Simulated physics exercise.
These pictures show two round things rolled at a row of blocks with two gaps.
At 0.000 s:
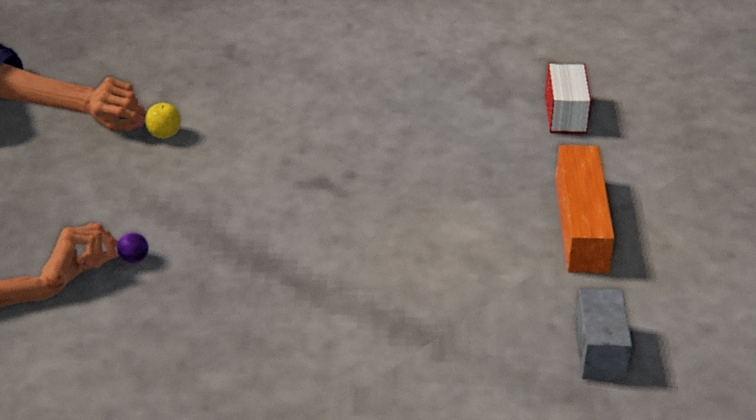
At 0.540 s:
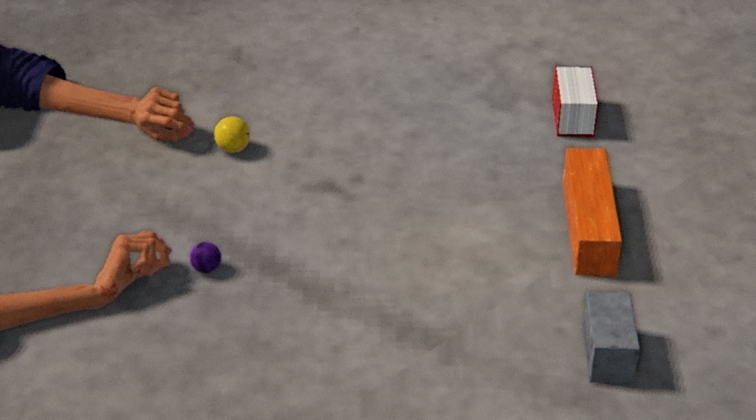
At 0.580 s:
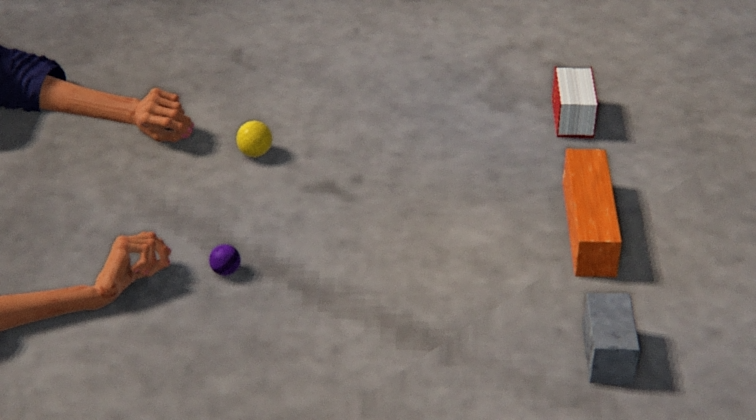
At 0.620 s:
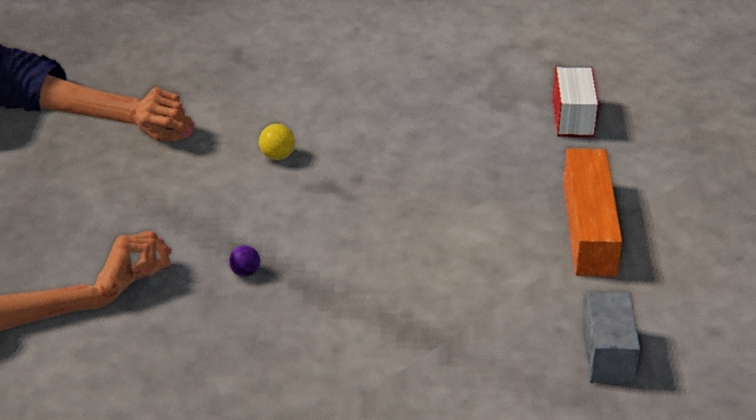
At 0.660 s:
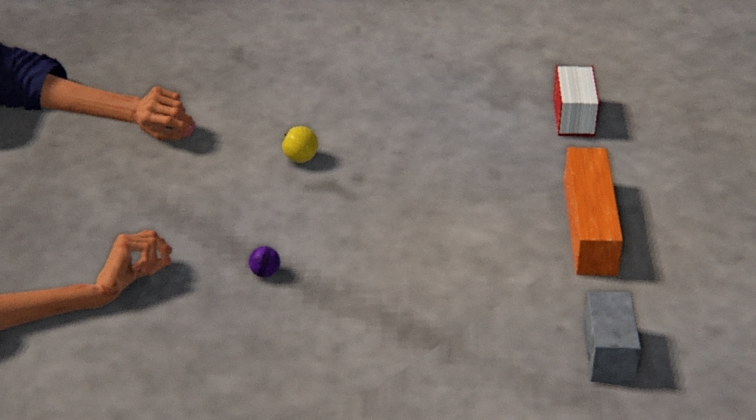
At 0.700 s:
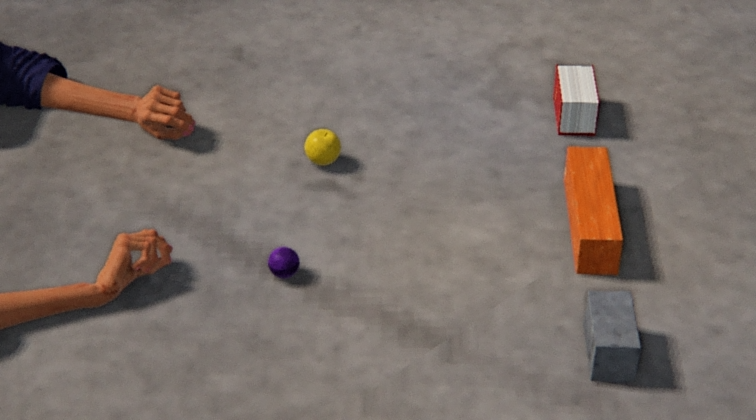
A yellow ball and a smaller purple ball left two hands at the left and rolled steadily rightward across grey ground, partway toward a red-and-white block, an orange block and a grey block.
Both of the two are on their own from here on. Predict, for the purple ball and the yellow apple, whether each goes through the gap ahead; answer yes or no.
Purple ball - yes; yellow apple - no.
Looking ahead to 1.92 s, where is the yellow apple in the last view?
Its centre should be near (508, 227).
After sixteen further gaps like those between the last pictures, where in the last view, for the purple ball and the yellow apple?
Roughly (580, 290) for the first and roughly (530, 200) for the other.
Around 0.98 s, purple ball heading on near (415, 274); yellow apple heading on near (480, 172).
Around 1.46 s, purple ball heading on near (628, 292); yellow apple coming back near (527, 204).
Around 1.92 s, purple ball heading on; yellow apple coming back near (508, 227).
Finally (2.3 s), the purple ball passes through its gap; the yellow apple hits a block.
